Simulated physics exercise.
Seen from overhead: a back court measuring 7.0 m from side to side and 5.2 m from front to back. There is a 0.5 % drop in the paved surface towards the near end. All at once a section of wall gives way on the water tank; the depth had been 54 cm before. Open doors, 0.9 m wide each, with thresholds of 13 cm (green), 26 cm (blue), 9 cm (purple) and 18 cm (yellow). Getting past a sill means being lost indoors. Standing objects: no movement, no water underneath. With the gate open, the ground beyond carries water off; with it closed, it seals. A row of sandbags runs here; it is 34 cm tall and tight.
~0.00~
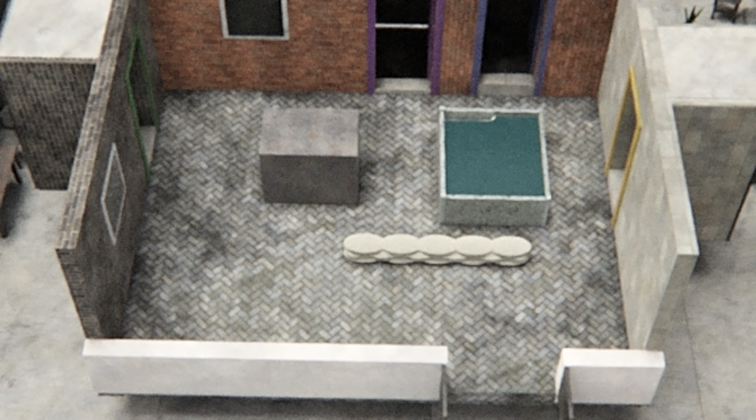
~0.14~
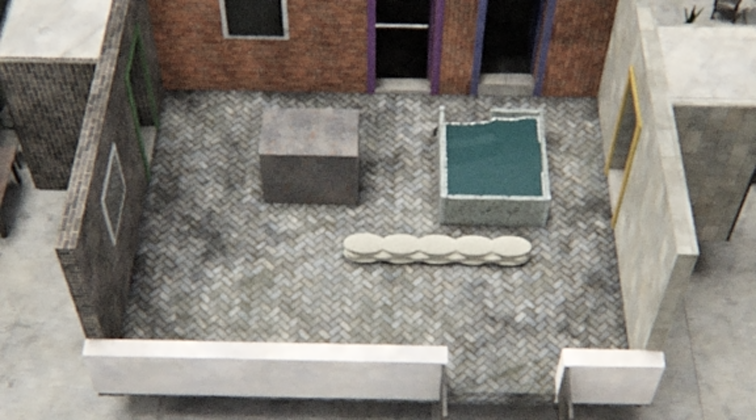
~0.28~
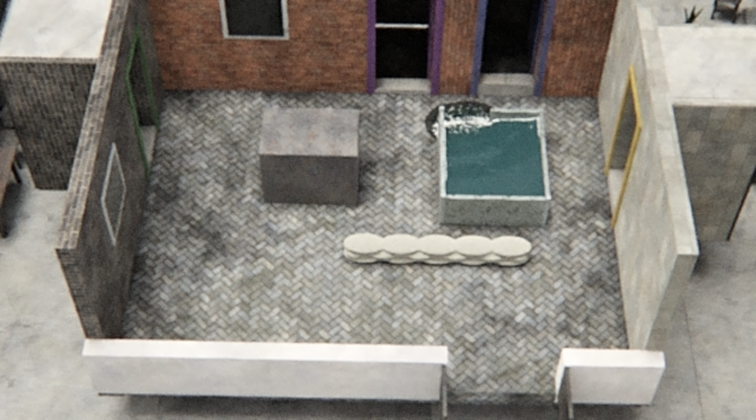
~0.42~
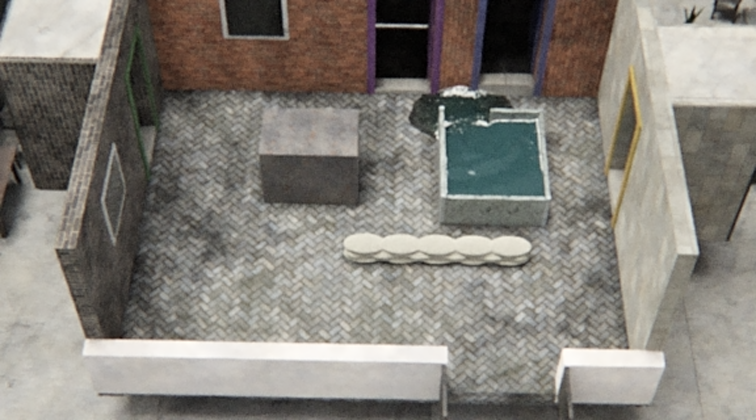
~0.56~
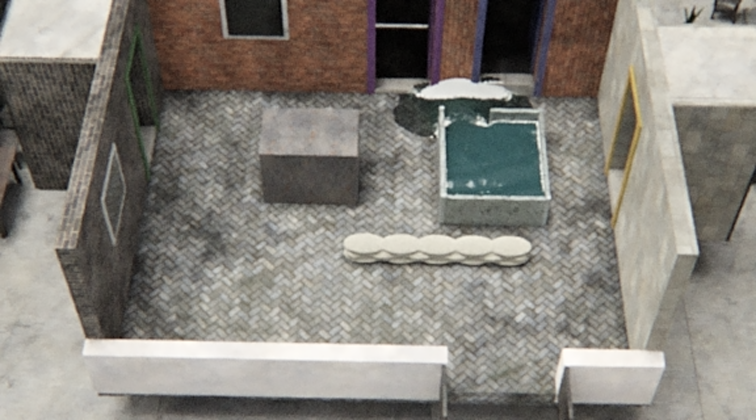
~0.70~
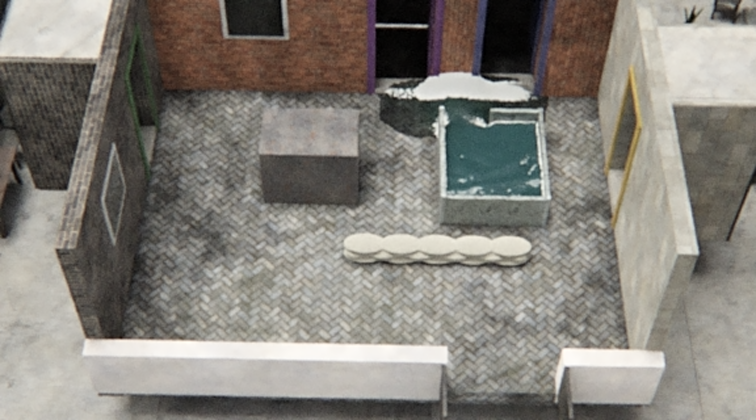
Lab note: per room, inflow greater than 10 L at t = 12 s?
Green door no; blue door no; purple door yes; yellow door no.
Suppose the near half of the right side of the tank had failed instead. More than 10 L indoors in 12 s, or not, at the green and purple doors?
Green: Within the limit; purple: Within the limit.
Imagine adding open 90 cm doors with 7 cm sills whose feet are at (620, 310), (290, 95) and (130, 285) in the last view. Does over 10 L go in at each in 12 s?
So, in the order given, it's shy of the mark, then shy of the mark, then shy of the mark.
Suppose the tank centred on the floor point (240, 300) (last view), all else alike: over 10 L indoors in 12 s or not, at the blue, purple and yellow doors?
Against that limit: Blue under, purple under, yellow under.
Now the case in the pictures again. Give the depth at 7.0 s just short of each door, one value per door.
Depths in cm: Green 7, blue 6, purple 6, yellow 4.
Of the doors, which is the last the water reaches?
The green door.
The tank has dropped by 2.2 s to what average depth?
The average depth is around 29 cm.
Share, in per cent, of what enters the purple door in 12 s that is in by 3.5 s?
Some 85 per cent by then.
After 1.4 s water covers 10 % of the floor and is deepest (37 cm) near (466, 101); green door not reached, blue door 20 cm at the sill, 1 L in, purple door 19 cm at the sill, 13 L in, yellow door not reached.
After 2.2 s water covers 20 % of the floor and is deepest (27 cm) near (455, 101); green door not reached, blue door 17 cm at the sill, 3 L in, purple door 15 cm at the sill, 39 L in, yellow door 4 cm at the sill, 0 L in.
After 3.5 s water covers 35 % of the floor and is deepest (21 cm) near (455, 101); green door 13 cm at the sill, 0 L in, blue door 13 cm at the sill, 3 L in, purple door 12 cm at the sill, 55 L in, yellow door 6 cm at the sill, 0 L in.
After 7.0 s water covers 60 % of the floor and is deepest (10 cm) near (455, 101); green door 7 cm at the sill, 1 L in, blue door 6 cm at the sill, 3 L in, purple door 6 cm at the sill, 63 L in, yellow door 4 cm at the sill, 0 L in.
After 12.0 s water covers 85 % of the floor and is deepest (6 cm) near (382, 374); green door 3 cm at the sill, 1 L in, blue door 3 cm at the sill, 3 L in, purple door 3 cm at the sill, 63 L in, yellow door 3 cm at the sill, 0 L in.
